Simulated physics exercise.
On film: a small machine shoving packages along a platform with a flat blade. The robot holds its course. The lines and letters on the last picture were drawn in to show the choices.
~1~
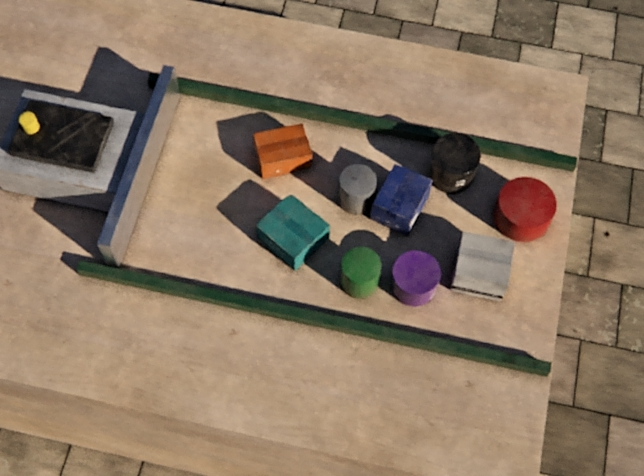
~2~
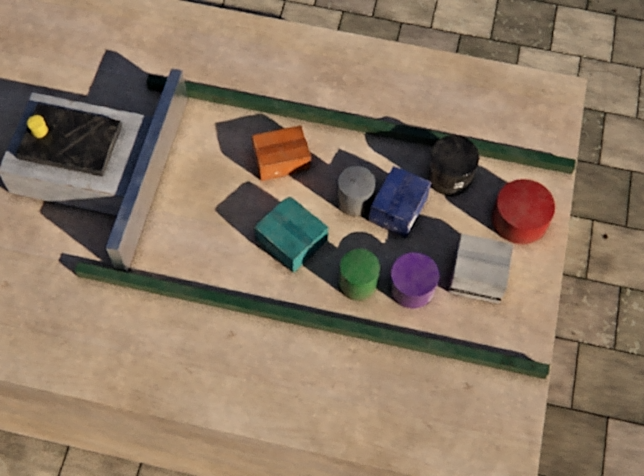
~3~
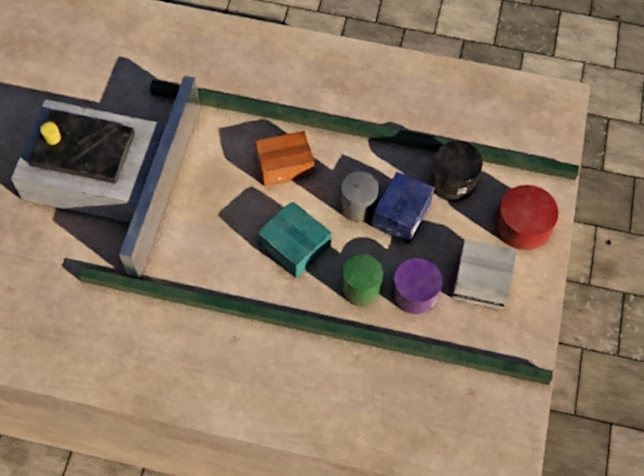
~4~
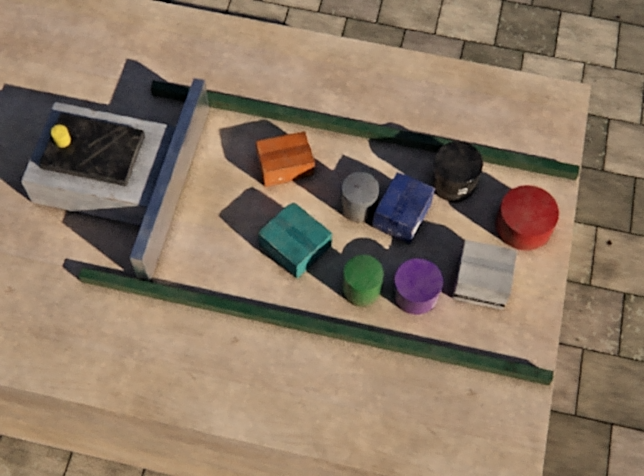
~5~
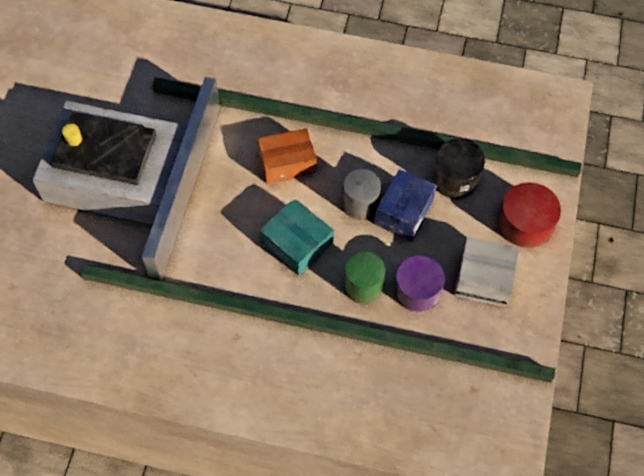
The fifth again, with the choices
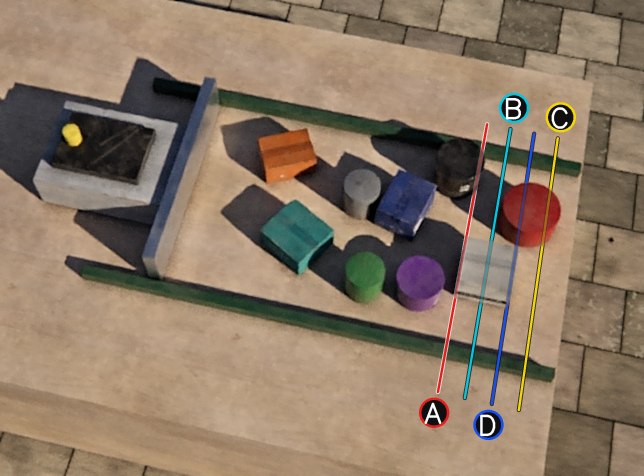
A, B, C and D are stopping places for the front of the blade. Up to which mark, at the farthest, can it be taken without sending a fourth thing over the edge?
Line B.
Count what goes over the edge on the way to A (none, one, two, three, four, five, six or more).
One.
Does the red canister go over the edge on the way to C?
By then, yes.
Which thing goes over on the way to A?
The red canister goes over.
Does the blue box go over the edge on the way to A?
No.
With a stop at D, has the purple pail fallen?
Yes.
On the marked copy, A at (464, 249); B at (489, 254); C at (540, 265); D at (514, 259).
Taking B. A third of the way, robot (219, 171); blue box (409, 208); orange parcel (333, 175).
Two thirds of the way, robot (332, 195); red canister (540, 217); white box (506, 275).
When it is over, robot (418, 213); red canister over the edge; white box over the edge; two fallen.
As for the rest, A is within the limit but short; C drops six; D drops five.
